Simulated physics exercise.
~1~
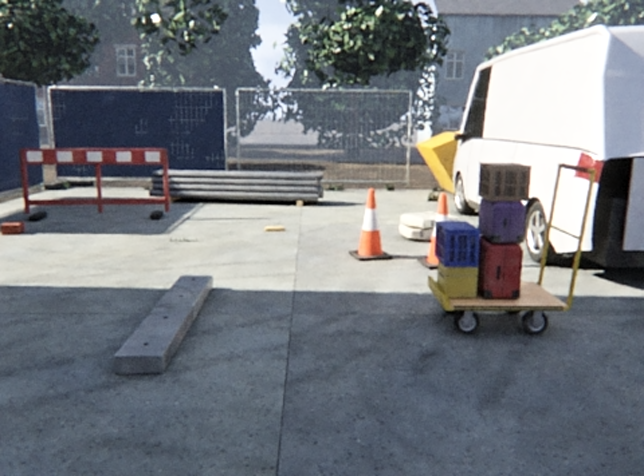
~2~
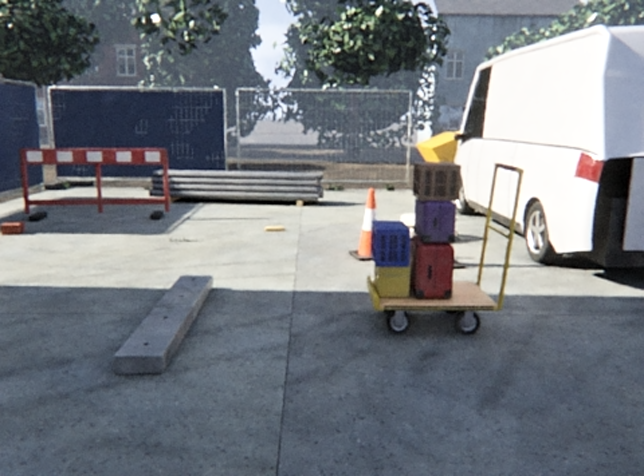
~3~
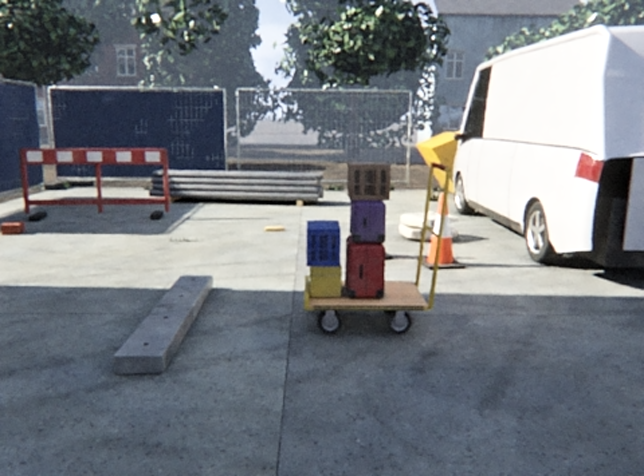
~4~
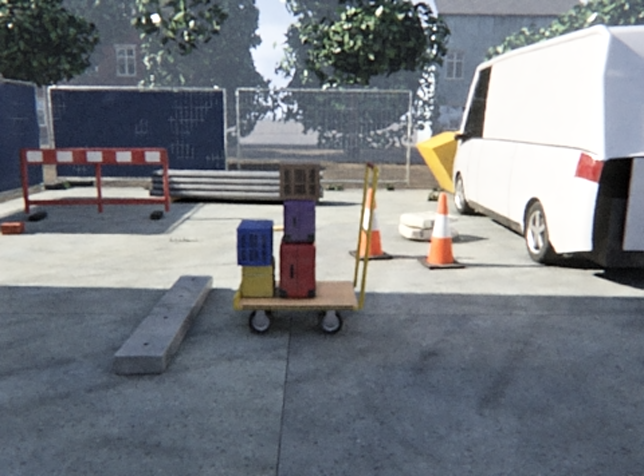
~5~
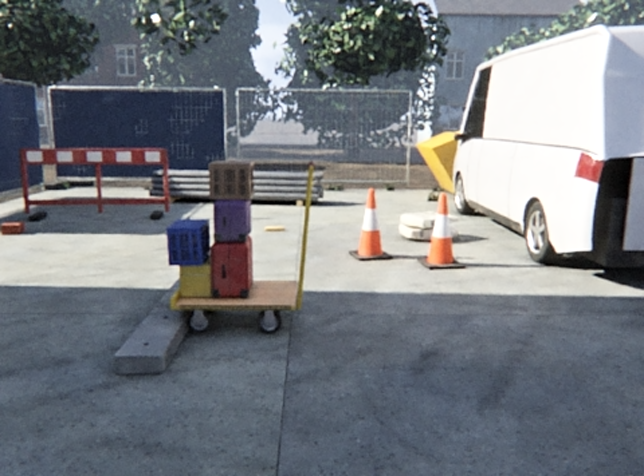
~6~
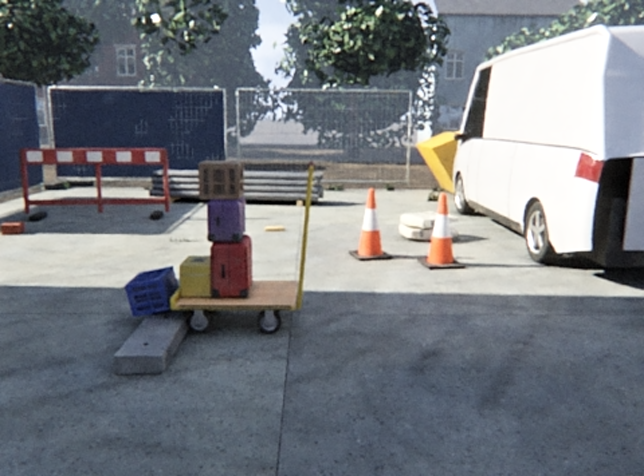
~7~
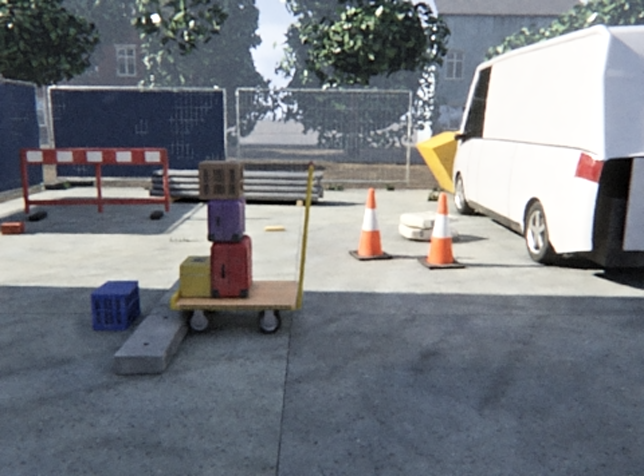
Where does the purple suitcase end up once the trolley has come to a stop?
The purple suitcase stays aboard the trolley, still upright on top of the red suitcase with the brown crate above it.
Loaded trolley rolling left across a yard, stopping against a kerb and tipping its blue crate over onto the ground beyond.
